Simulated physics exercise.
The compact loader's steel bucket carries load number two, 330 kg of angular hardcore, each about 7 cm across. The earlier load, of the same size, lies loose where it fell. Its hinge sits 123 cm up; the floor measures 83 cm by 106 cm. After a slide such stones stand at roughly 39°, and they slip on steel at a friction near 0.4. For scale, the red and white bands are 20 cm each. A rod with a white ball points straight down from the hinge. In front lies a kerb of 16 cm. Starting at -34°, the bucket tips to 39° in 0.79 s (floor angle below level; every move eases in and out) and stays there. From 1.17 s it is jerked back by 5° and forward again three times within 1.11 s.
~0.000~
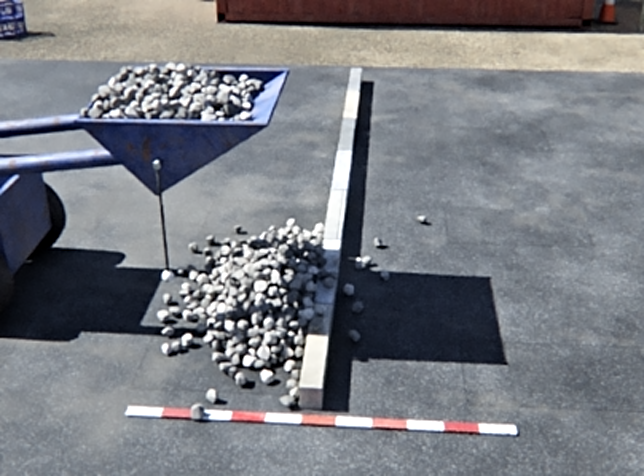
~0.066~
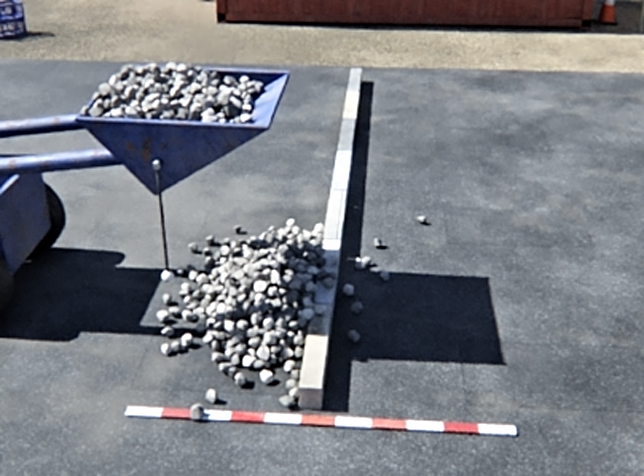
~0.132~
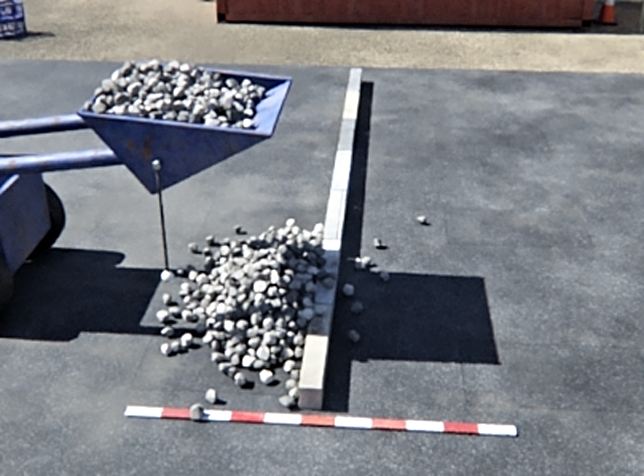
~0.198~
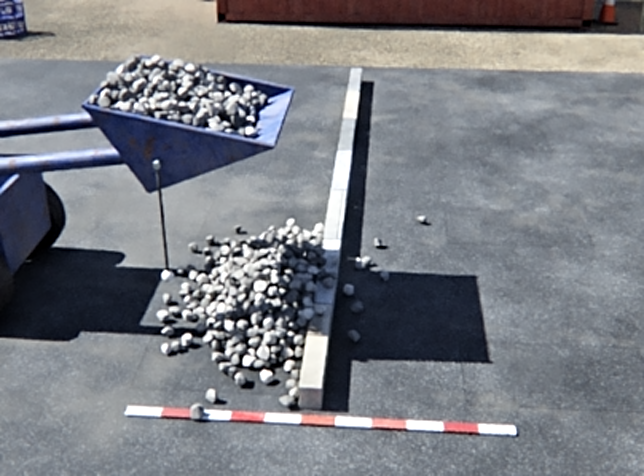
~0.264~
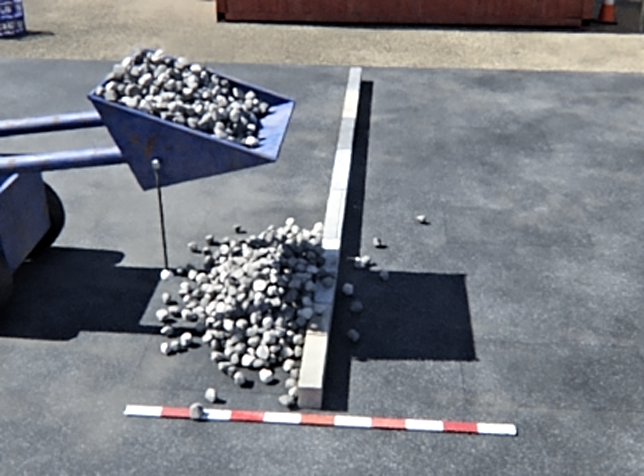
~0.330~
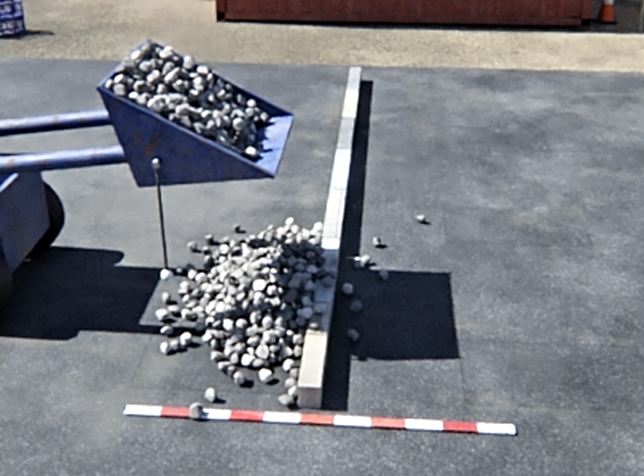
The footage shows a blue loader bucket heaped with grey stones slowly tilting forward, its back rising and its front lip lowering, while the stones shift slightly inside; below, a loose pile of stones lies still against a pale kerb.
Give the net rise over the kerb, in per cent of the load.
About 47 per cent.
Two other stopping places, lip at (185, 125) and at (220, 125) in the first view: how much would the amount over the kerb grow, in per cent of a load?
Near 0 per cent from the first place, 10 from the second.
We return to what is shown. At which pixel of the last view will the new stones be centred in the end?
Near (325, 280).
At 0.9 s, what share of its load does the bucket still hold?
It holds some 85 per cent.
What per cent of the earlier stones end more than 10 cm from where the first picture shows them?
About 5 per cent.
After 0.6 s the floor is at 27°; in per cent of one load, 100 in the bucket, 99 on this side of the kerb, 1 over the kerb; the foremost stones are at (372, 271).
After 0.9 s the floor is at 39°; in per cent of one load, 84 in the bucket, 115 on this side of the kerb, 1 over the kerb; the foremost stones are at (372, 271).
After 2.7 s the floor is at 39°; in per cent of one load, 0 in the bucket, 152 on this side of the kerb, 48 over the kerb; the foremost stones are at (479, 311).
After 5.3 s the floor is at 39°; in per cent of one load, 0 in the bucket, 152 on this side of the kerb, 48 over the kerb; the foremost stones are at (479, 311). Net gain over the kerb, 47.
